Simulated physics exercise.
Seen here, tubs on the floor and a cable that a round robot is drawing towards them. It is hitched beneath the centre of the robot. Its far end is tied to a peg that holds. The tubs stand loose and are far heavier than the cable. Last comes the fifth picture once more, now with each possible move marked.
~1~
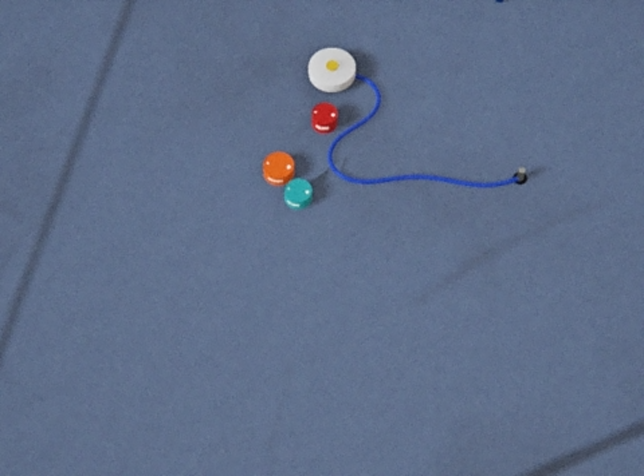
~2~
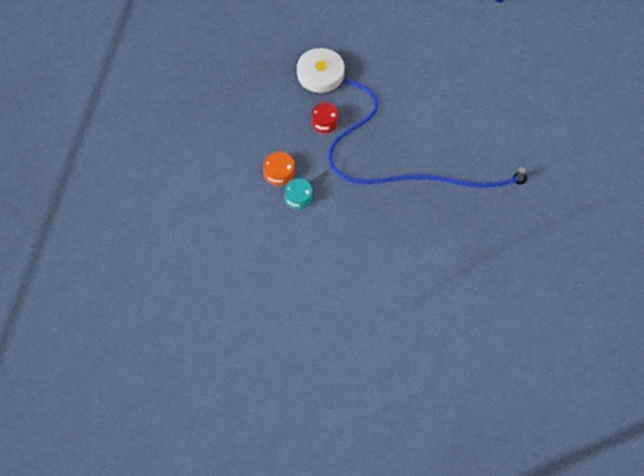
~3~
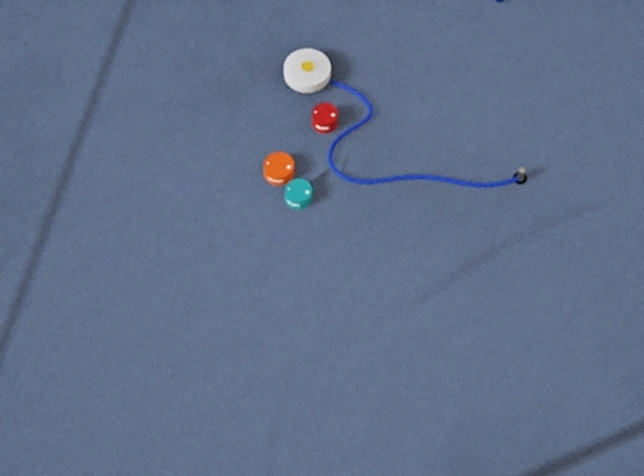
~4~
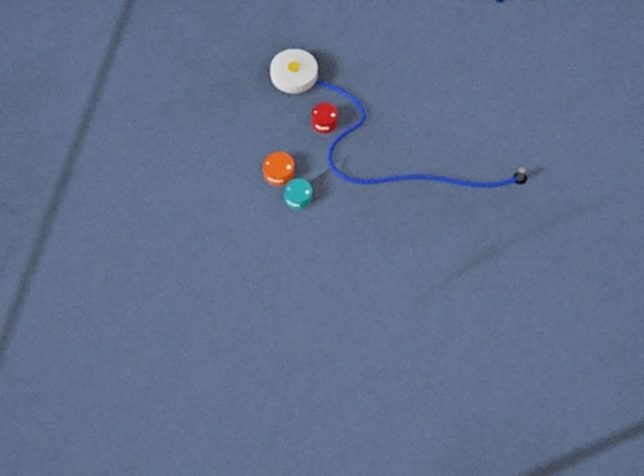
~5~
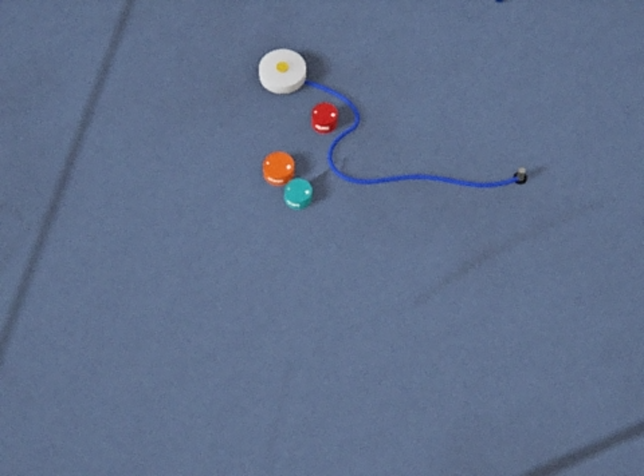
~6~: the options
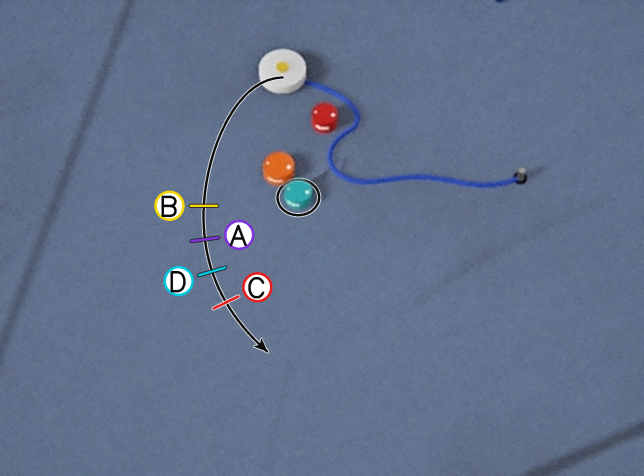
A round white robot slides a short way left above three small tubs, drawing a blue cable.
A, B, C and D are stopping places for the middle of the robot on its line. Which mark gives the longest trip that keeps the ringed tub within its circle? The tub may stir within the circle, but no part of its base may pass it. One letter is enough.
It can go as far as A.
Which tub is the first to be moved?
The red one.
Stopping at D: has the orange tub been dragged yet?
Yes.
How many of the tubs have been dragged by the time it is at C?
Three.
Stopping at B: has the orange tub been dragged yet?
No.
On the marked copy, A at (205, 239); B at (204, 206); C at (226, 302); D at (212, 271); the ring at (298, 197); the route from (283, 77) via (204, 204) to (267, 351).
With A. Early on, robot (228, 112); turquoise tub (298, 194).
Further on, robot (206, 175); turquoise tub (298, 194).
At the end, robot (204, 235); turquoise tub (298, 194); red tub (328, 157); the turquoise tub is still in its ring.
As for the rest, B is safe but short; C drags the ringed tub to (320, 223); D drags the ringed tub to (308, 207).
